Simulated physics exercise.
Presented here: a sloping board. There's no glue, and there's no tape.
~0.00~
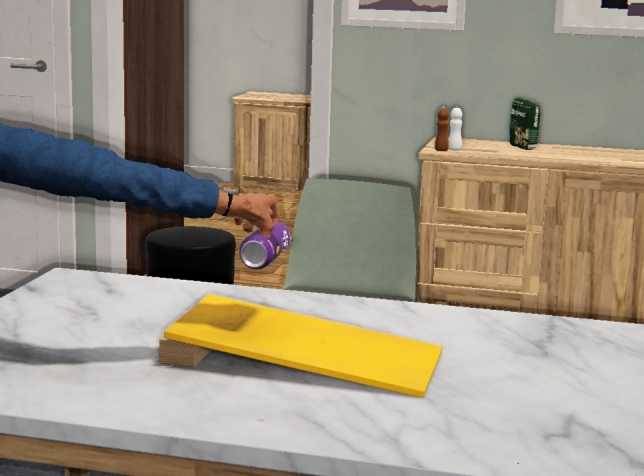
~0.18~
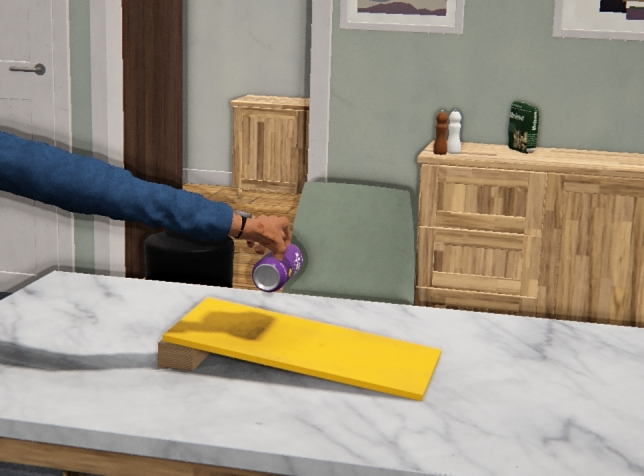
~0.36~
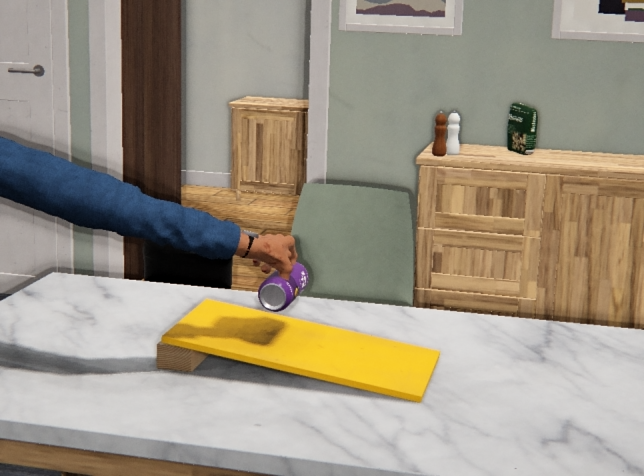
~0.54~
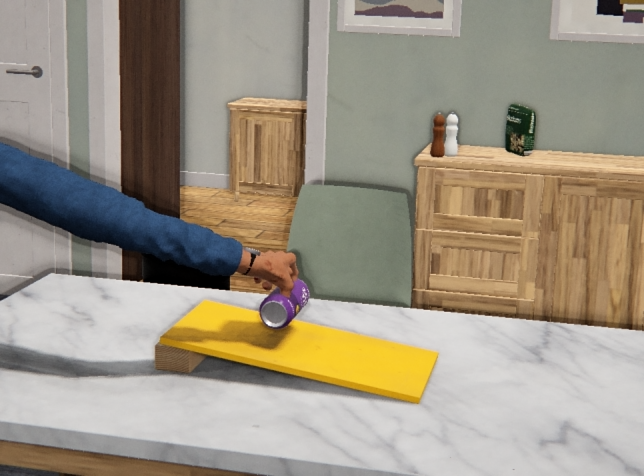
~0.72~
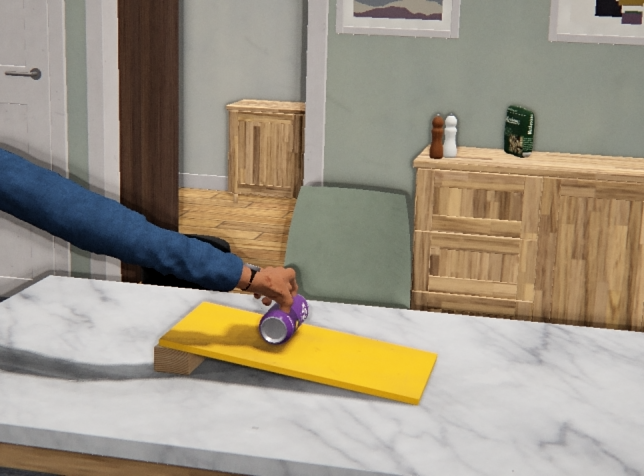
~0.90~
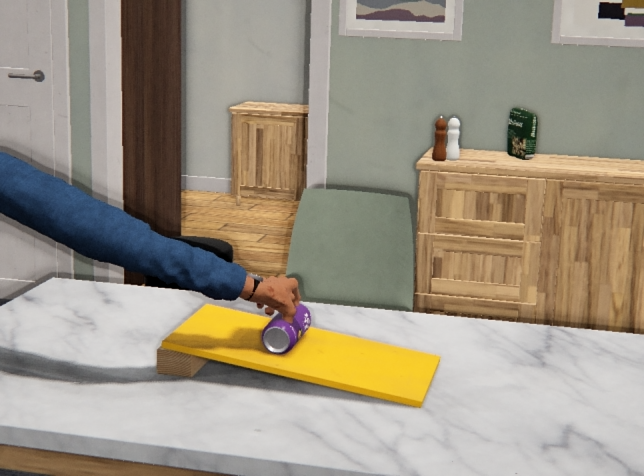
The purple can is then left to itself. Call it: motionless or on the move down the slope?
On the move.
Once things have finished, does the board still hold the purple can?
Purple can - gone from the top.
After 2.10 s, purple can now off the board.
After 3.00 s, things are still on the move.
In the end (3.5 s), off the board, purple can. The purple can slides or rolls down.
